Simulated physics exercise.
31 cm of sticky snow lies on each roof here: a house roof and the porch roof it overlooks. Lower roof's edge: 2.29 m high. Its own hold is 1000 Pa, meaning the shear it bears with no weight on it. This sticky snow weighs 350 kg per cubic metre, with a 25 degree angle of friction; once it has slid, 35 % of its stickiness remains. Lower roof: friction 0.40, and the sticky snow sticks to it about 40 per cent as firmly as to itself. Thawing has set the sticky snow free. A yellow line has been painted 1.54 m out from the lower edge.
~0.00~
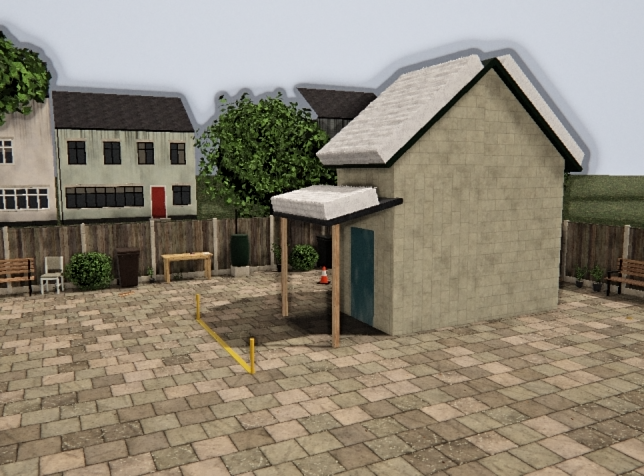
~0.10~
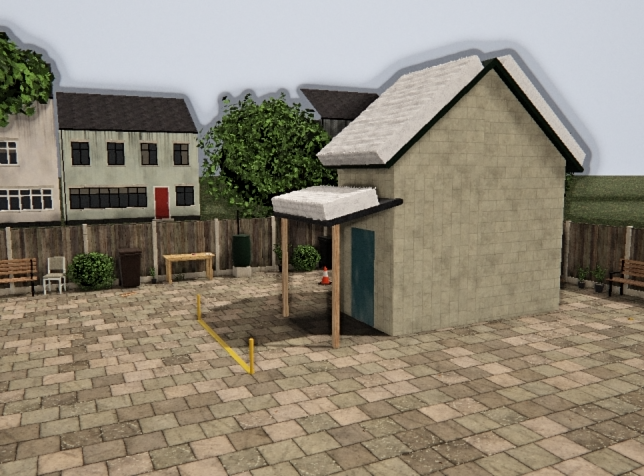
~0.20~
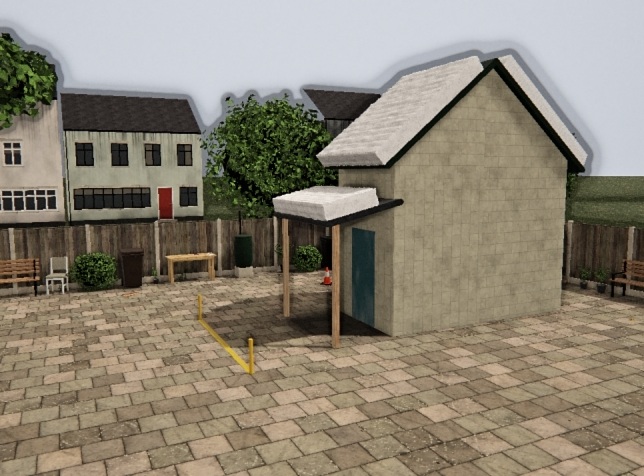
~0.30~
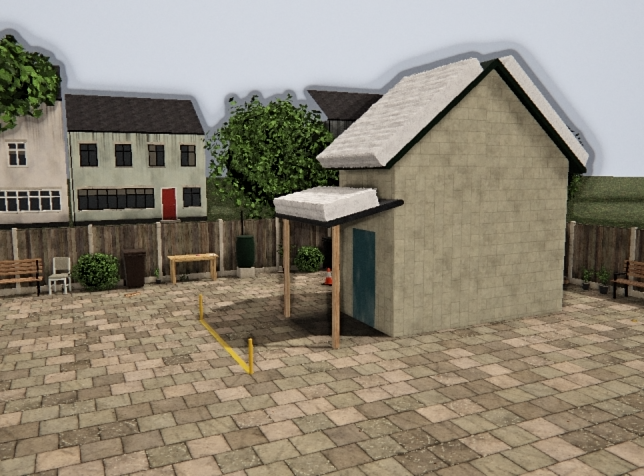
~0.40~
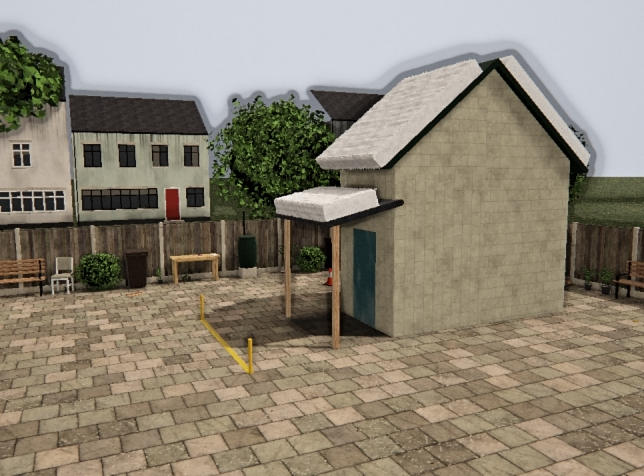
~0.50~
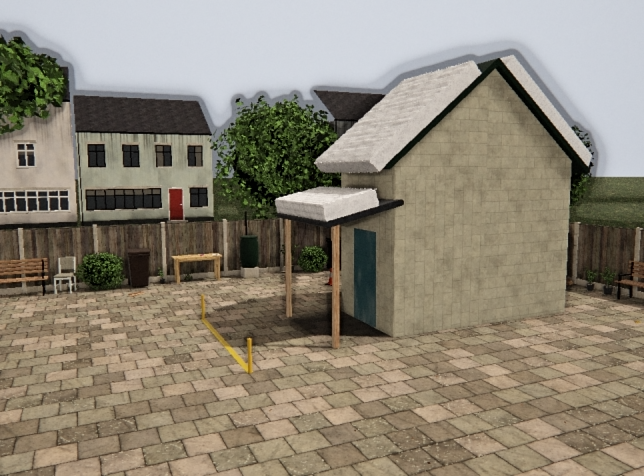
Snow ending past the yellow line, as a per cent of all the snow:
Roughly 3 %.
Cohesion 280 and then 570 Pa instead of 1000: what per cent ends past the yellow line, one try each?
About 40 % first, about 20 % second.
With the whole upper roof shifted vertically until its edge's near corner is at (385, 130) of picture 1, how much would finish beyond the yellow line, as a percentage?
Share past the line: About 35 %.
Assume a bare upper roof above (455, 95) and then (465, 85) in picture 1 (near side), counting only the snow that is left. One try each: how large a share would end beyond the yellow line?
About 0 per cent the first time and about 0 per cent the second.
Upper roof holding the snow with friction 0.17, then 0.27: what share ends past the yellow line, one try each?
I'd say 40 %, followed by 30 %.
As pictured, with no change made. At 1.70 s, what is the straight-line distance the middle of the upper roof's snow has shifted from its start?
Roughly 1.6 m.
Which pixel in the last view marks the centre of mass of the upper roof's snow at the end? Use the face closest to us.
Somewhere about (311, 282), I'd say.
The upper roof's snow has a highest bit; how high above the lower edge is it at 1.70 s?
About 1.9 m.
After 1.05 s, none is below the lower edge and 0 % is past the line.
After 1.70 s, none is below the lower edge and 0 % is past the line.
After 2.35 s, 15 % is below the lower edge and 0 % is past the line.
After 3.00 s, 42 % is below the lower edge and 1 % is past the line.
After 4.70 s, at the end, 54 % is below the lower edge and 3 % is past the line.
